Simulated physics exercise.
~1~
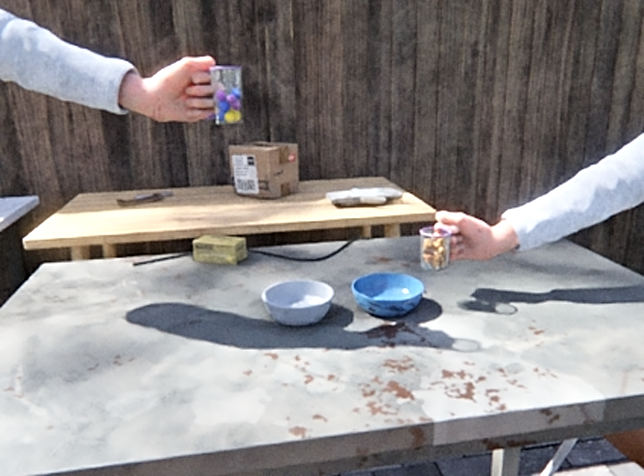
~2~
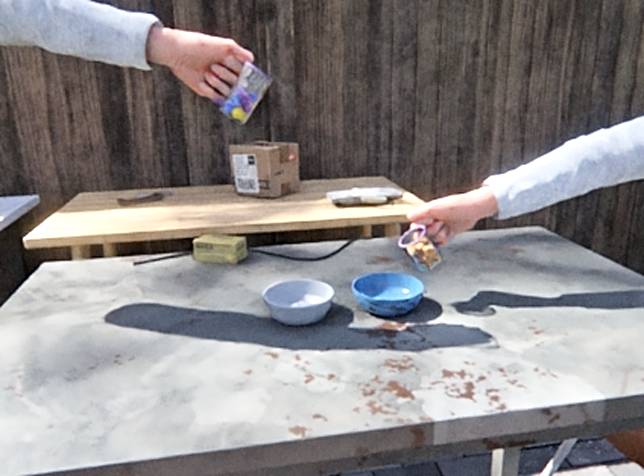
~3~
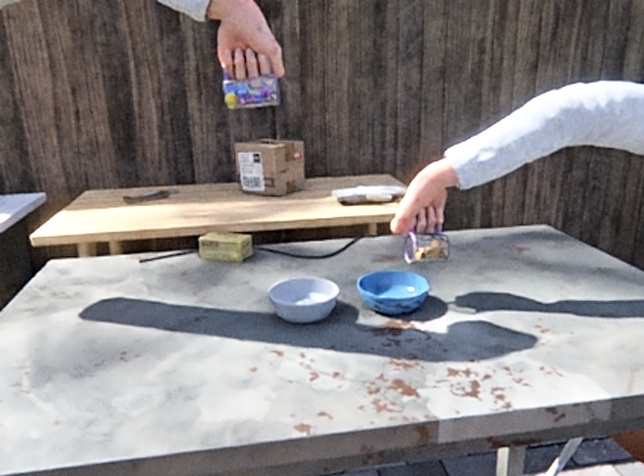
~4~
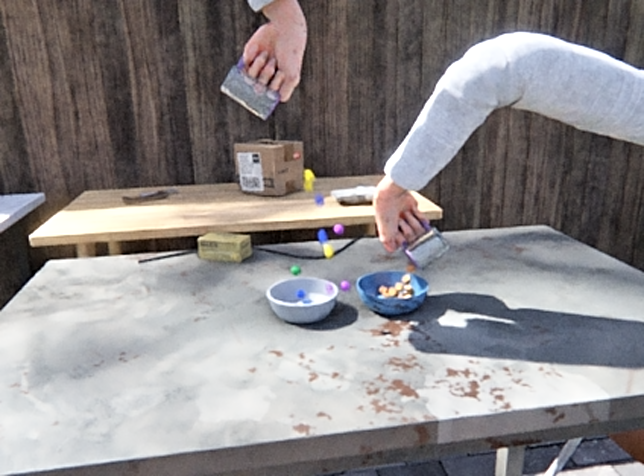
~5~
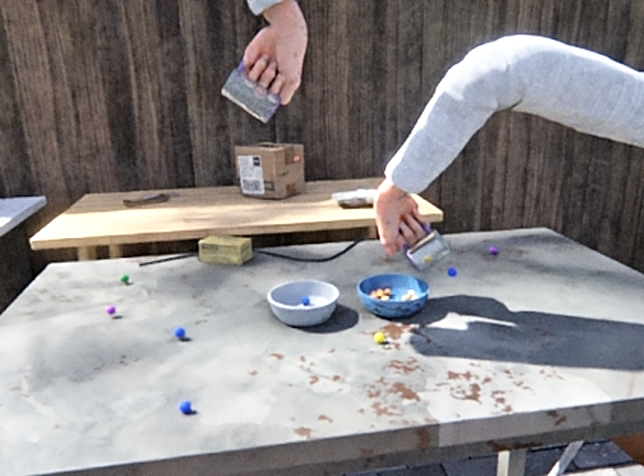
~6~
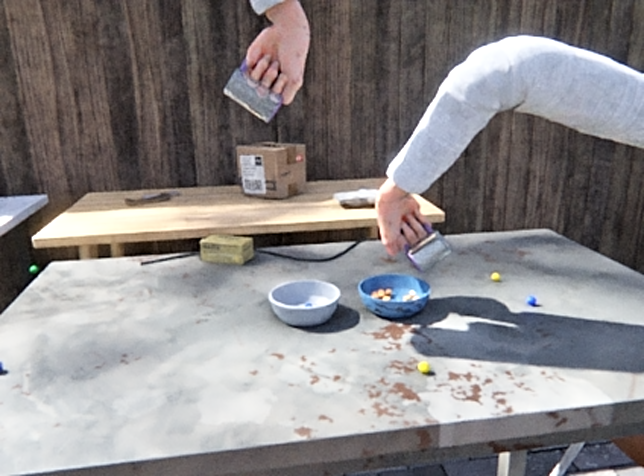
Two hands in pale sleeves reach in from opposite sides over a weathered grey table outdoors, seen from the front in a slightly swaying view. The left hand holds a clear cup of colourful balls high above a pale bowl, while the right holds a cup of tan pieces low by a blue bowl. Both hands tip their cups over until they are upside down. The tan pieces drop into the blue bowl and stay there, but the balls scatter and bounce across the table. Finally, only a few balls lie in the pale bowl.
